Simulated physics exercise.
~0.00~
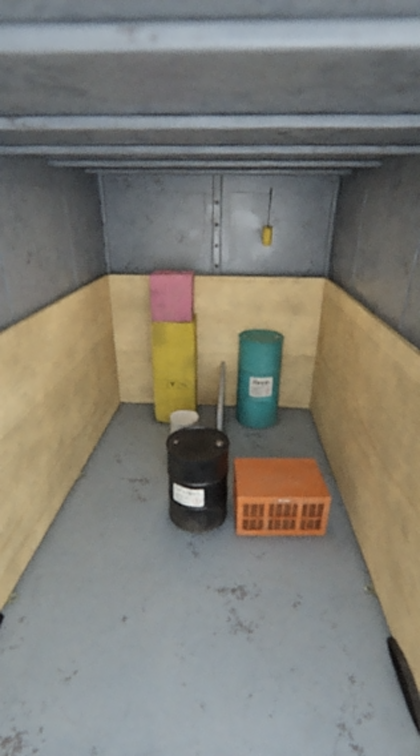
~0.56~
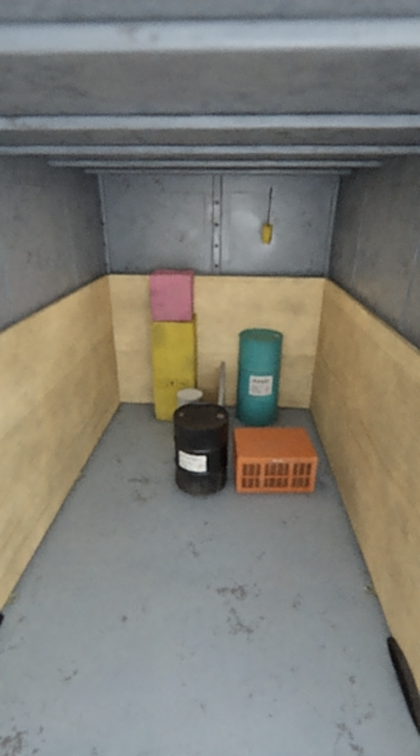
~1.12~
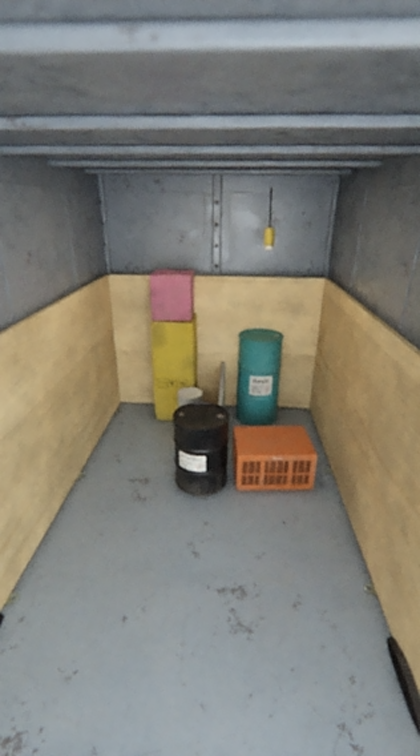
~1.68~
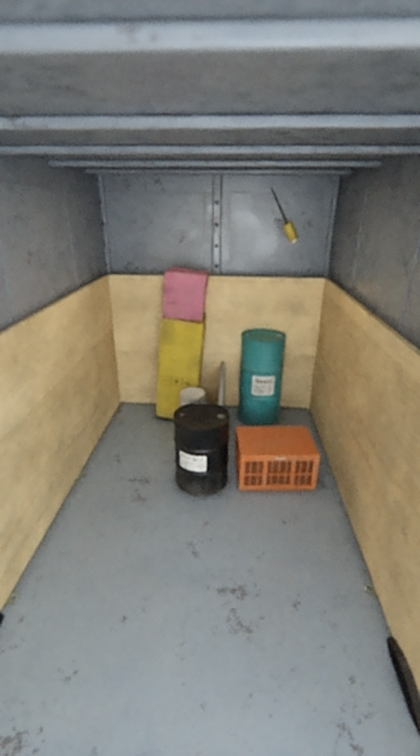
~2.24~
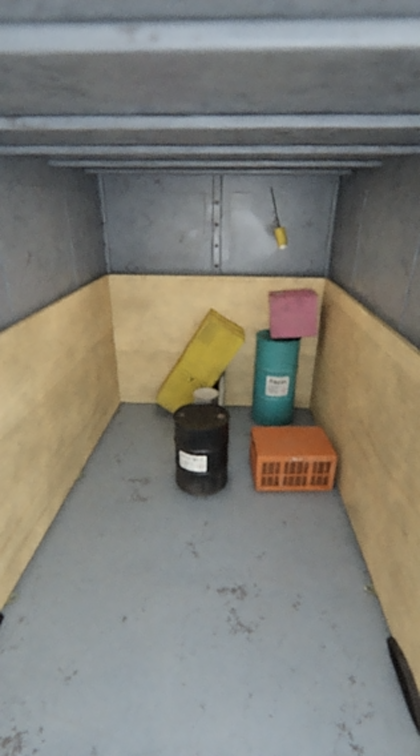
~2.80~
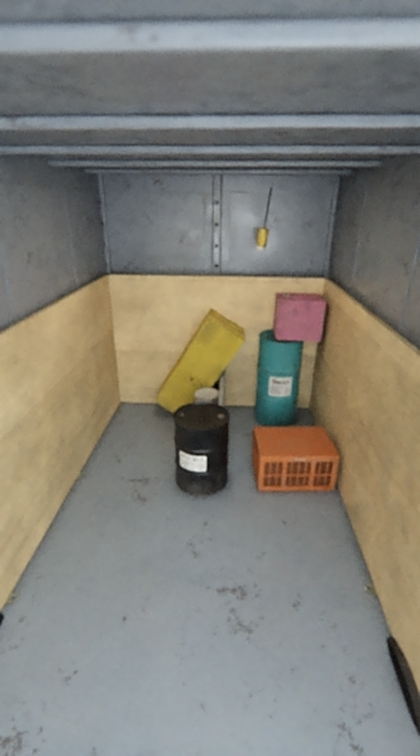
A pink box stacked on a tall yellow one slid off to the right in a van's load bay and ended up on its side atop the turquoise drum, while the yellow box was left leaning and the orange crate shifted right.
